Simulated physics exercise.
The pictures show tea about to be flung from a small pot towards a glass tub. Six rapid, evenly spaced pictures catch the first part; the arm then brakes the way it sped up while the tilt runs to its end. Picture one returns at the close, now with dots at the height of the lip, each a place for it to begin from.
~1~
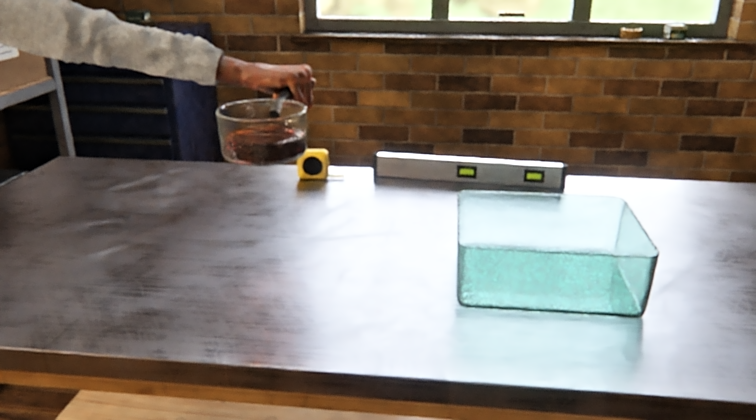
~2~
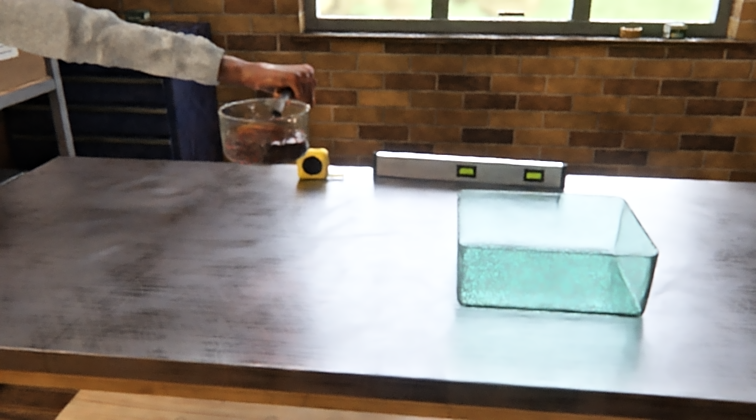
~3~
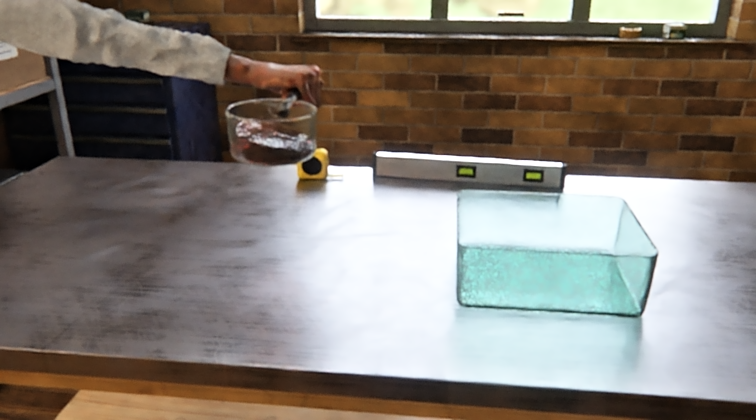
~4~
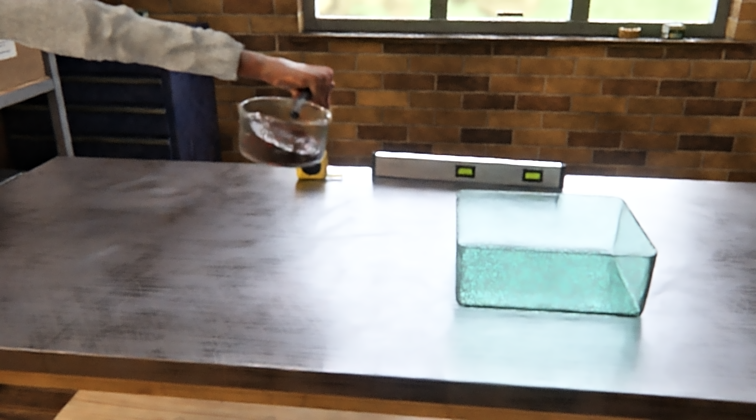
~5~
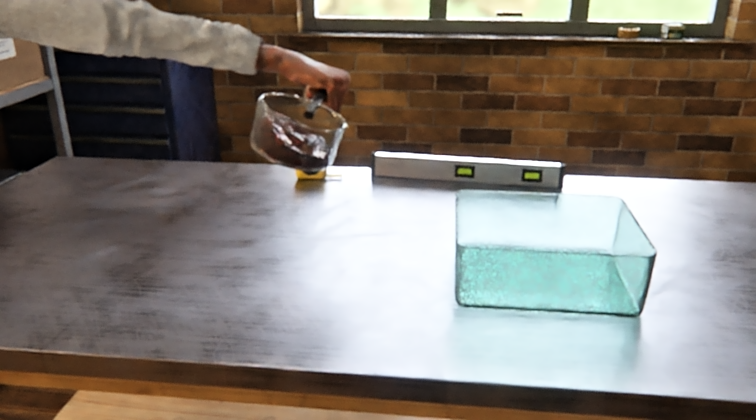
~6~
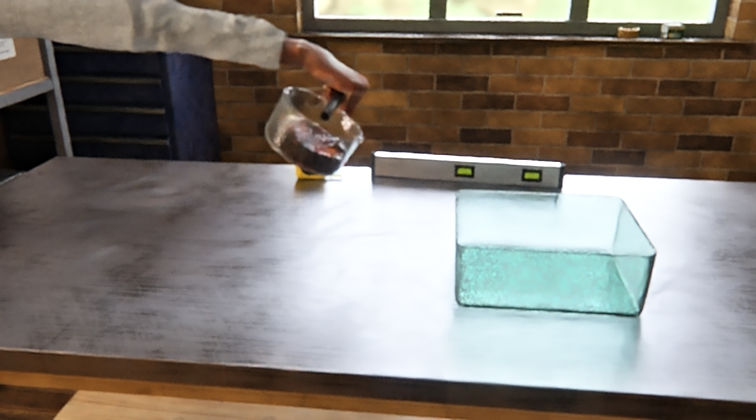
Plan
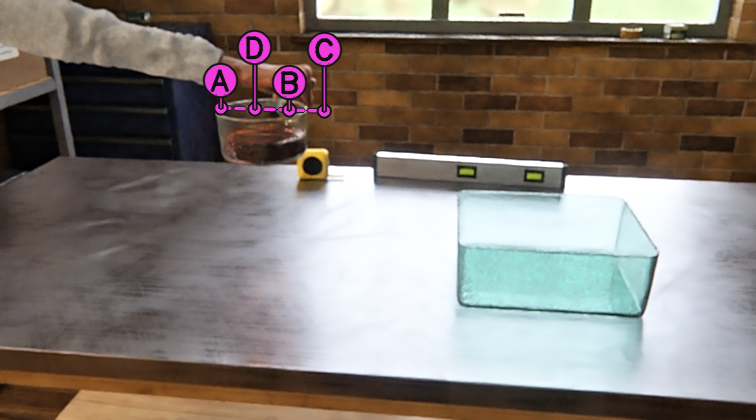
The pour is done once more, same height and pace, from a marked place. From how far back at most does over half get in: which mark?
I would pick place C.
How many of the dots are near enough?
One of the four.
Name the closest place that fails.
That is place B.
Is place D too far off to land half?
Yes, it does.
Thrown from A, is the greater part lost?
Yes, that goes wrong.
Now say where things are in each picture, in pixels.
Upright, lip at (304, 110); tub from (456, 304) to (645, 315); nothing has left yet, in the first picture.
Upright, lip at (306, 110); nothing has left yet, in the second picture.
Upright, lip at (314, 111); nothing has left yet, in the third picture.
Tipped about 8°, lip at (327, 117); nothing has left yet, in the fourth picture.
Tipped about 19°, lip at (344, 126); nothing has left yet, in the fifth picture.
Tipped about 33°, lip at (361, 138); nothing has left yet, in the sixth picture.
On the marked copy, A at (220, 108); B at (289, 110); C at (324, 111); D at (254, 109).
Choosing A, about 0 % lands in the tub, 100 % falls short.
Choosing B, about 26 % lands in the tub, 71 % falls short and 3 % goes beside or beyond.
Choosing C, about 68 % lands in the tub, 22 % falls short and 9 % goes beside or beyond.
Choosing D, about 0 % lands in the tub, 99 % falls short.
